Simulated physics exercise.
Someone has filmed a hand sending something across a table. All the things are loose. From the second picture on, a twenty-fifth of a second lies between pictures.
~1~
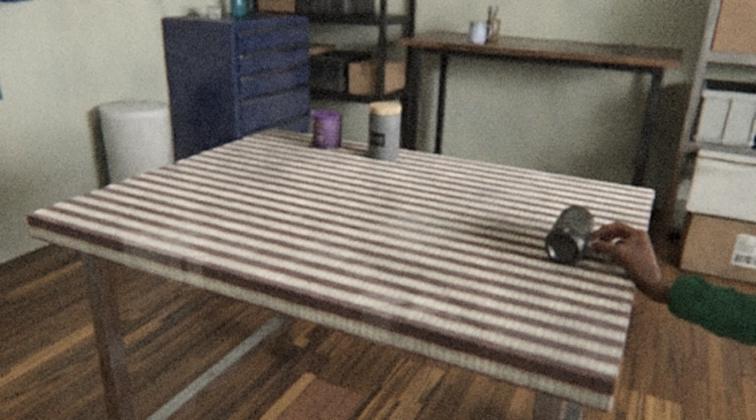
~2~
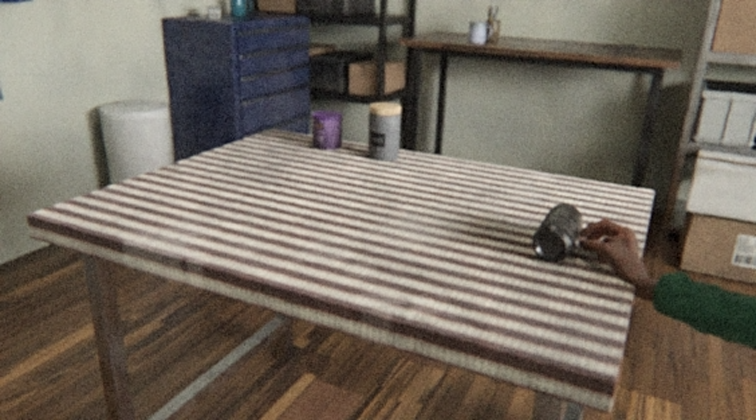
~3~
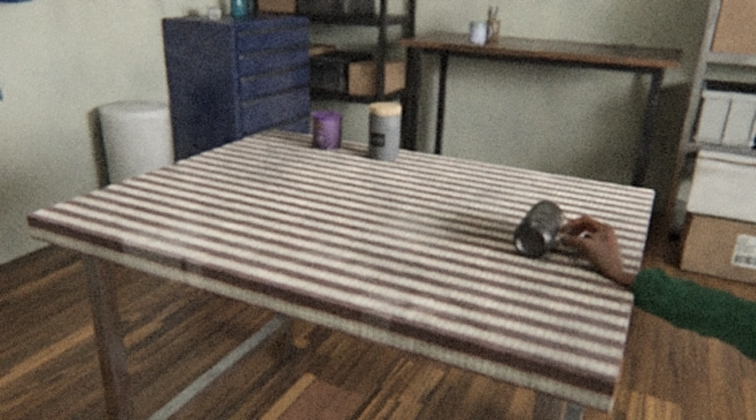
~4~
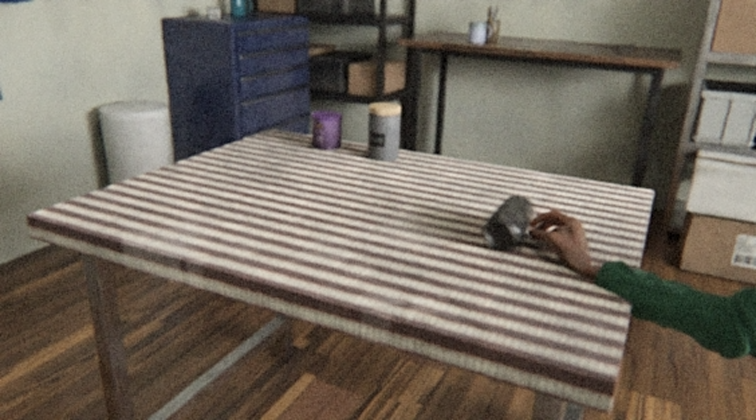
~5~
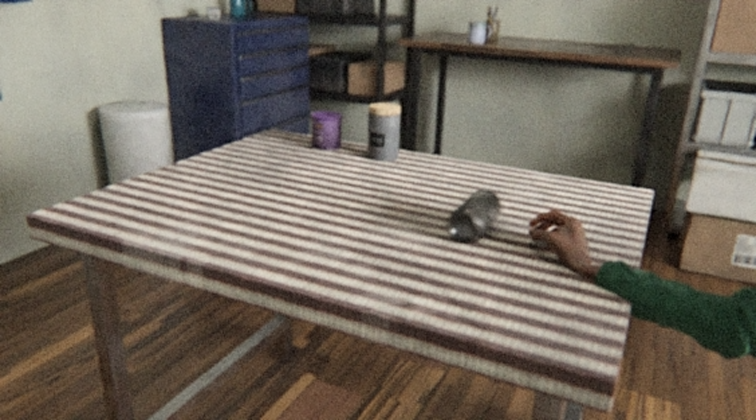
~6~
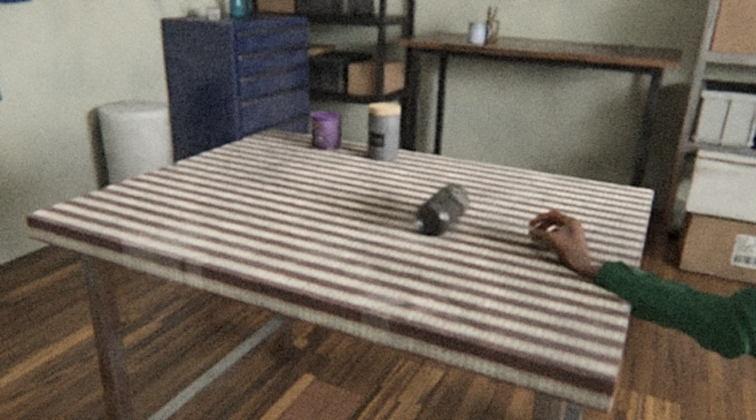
Black can pushed leftward by a hand across a striped table, then rolling on alone as the hand stays behind.
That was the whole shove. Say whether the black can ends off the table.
The black can goes over the edge.
Then, 0.30 s on from there, black can shifted well along near (248, 171).
Then, 0.70 s on from there, black can now off the table.
In the end, off the table, black can.
